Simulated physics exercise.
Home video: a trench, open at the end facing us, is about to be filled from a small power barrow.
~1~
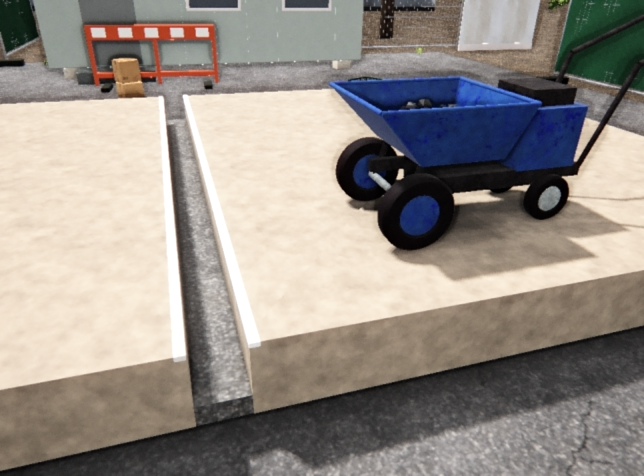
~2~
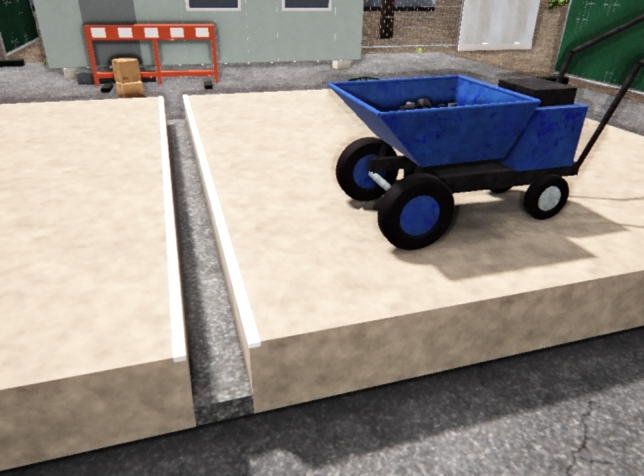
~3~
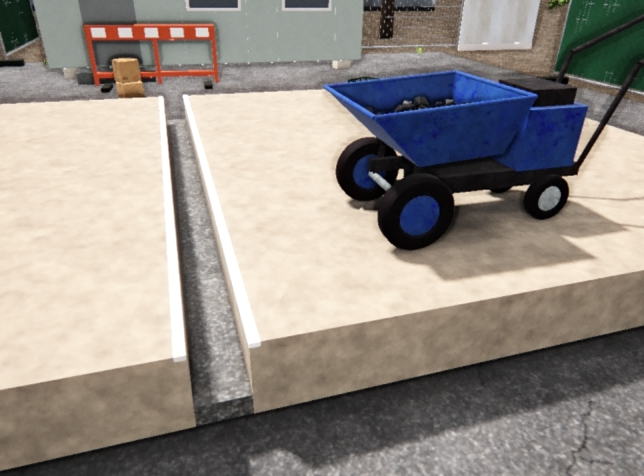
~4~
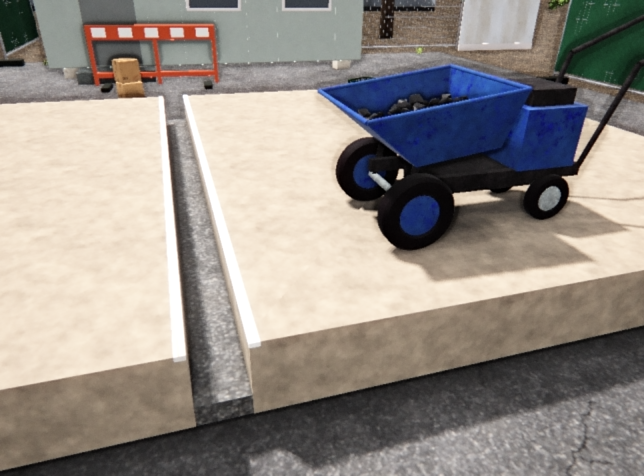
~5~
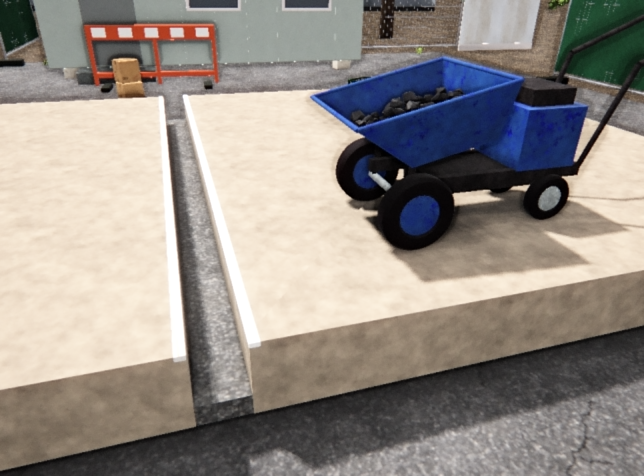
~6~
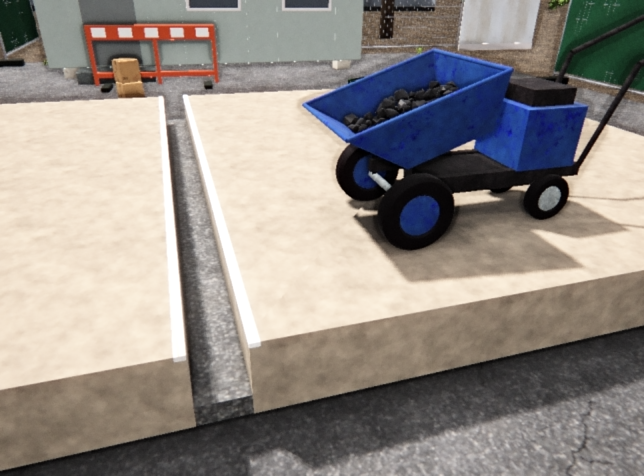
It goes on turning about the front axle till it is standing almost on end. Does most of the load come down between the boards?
Most of the load will not go into the trench.
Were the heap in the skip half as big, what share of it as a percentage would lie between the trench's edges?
It would be around 10 per cent.
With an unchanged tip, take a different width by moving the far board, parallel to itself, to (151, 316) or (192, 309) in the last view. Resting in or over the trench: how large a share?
10 %, give or take, and then 10 %.
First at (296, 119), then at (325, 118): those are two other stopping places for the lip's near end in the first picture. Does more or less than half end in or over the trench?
At the first place more than half, at the second the larger part.
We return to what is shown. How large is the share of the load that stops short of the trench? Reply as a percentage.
I'd say near 70 per cent, give or take.
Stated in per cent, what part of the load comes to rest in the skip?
Estimate: Some 25 %.
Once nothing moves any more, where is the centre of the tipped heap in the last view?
Resting centre, last frame: Roughly (261, 231).
Soon after the last picture, skip tipped steeply; all in the skip.
A little later, skip tipped steeply; nearly all in the skip; a small part short of the trench; a stray few falling.
Later still, skip tipped right over; about a quarter in the skip; about two thirds short of the trench; a small part in or heaped over the trench.
At rest, skip tipped right over; about a quarter in the skip; about two thirds short of the trench; a small part in or heaped over the trench; none beyond it.
